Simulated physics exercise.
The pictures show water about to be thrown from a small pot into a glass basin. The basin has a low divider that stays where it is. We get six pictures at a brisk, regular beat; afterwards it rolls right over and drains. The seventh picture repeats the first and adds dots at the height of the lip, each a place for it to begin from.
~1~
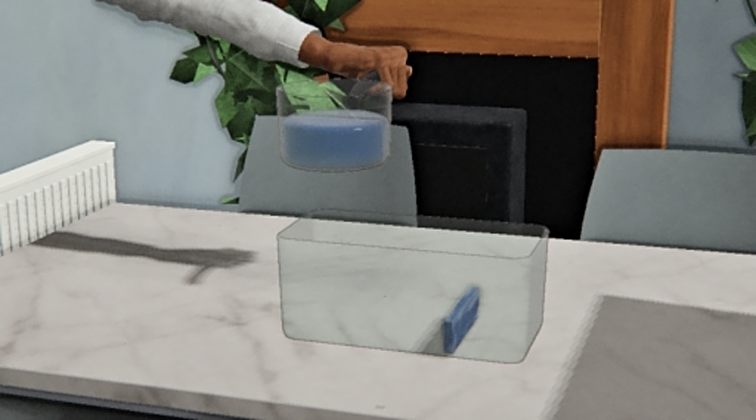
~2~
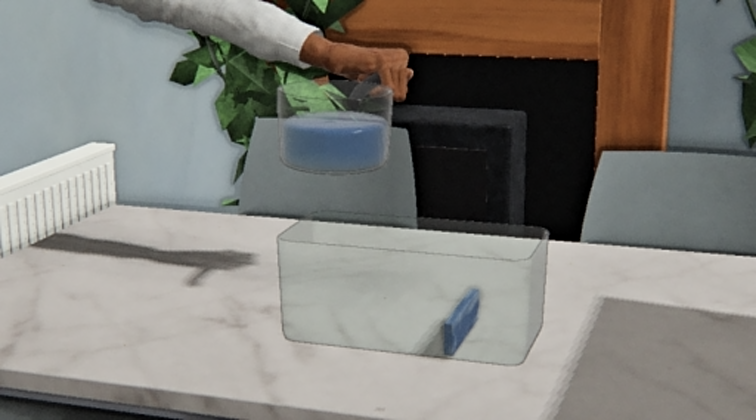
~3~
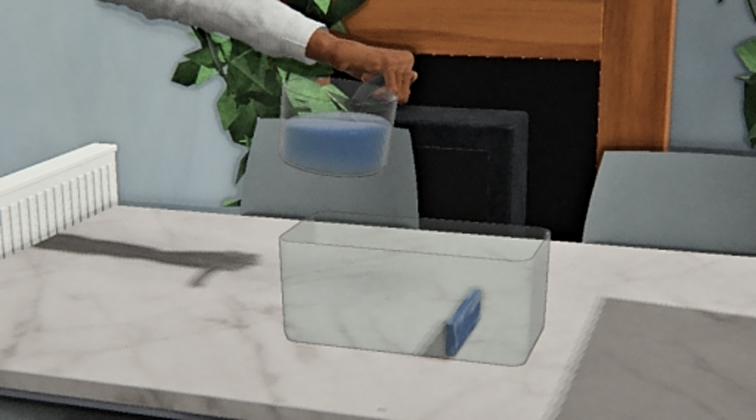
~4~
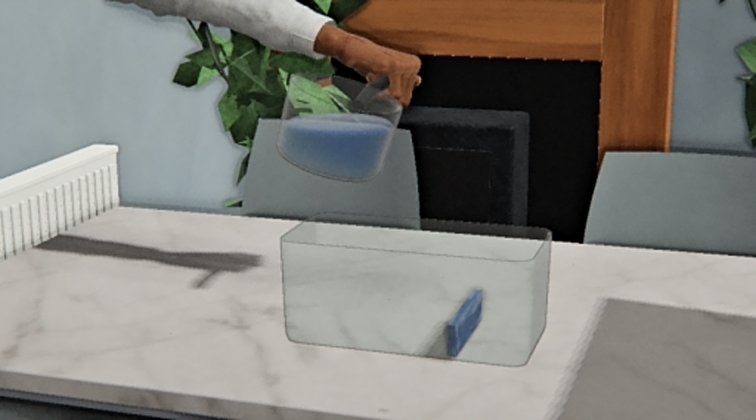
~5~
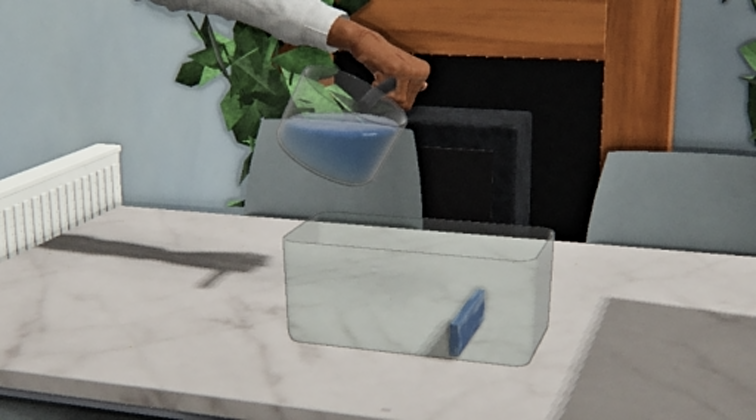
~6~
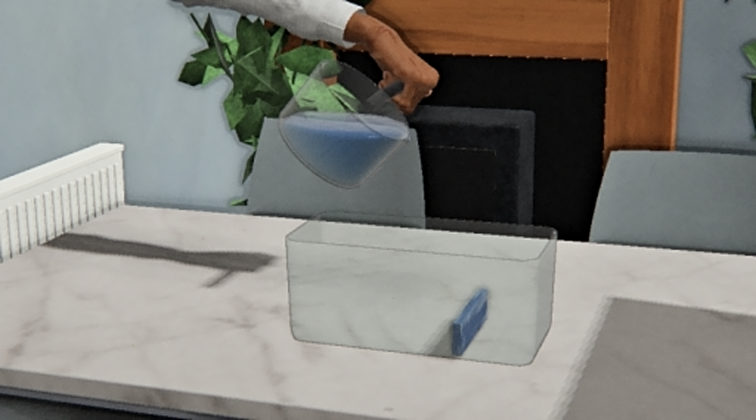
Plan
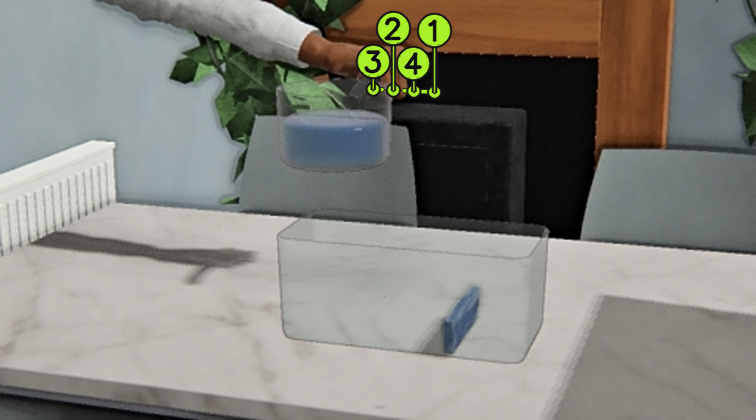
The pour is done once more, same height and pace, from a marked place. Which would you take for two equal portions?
It is 4.
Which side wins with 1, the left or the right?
More ends on the right.
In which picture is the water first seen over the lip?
Picture 6.
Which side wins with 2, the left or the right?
More ends on the left.
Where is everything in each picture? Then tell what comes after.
Upright, lip at (386, 89); basin from (284, 336) to (527, 363); top of the wall at (462, 303); nothing has left yet.
Upright, lip at (388, 93); nothing has left yet.
Tipped about 8°, lip at (392, 100); nothing has left yet.
Tipped about 17°, lip at (397, 110); nothing has left yet.
Tipped about 28°, lip at (403, 123); nothing has left yet.
Tipped about 42°, lip at (405, 137); water is over the lip, down to (405, 137).
On the marked copy, 1 at (434, 92); 2 at (393, 90); 3 at (373, 89); 4 at (413, 91).
With 1, about 29 % ends left of the wall and 71 % right of it.
With 2, about 82 % ends left of the wall and 18 % right of it.
With 3, about 95 % ends left of the wall and 5 % right of it.
With 4, about 49 % ends left of the wall and 50 % right of it.
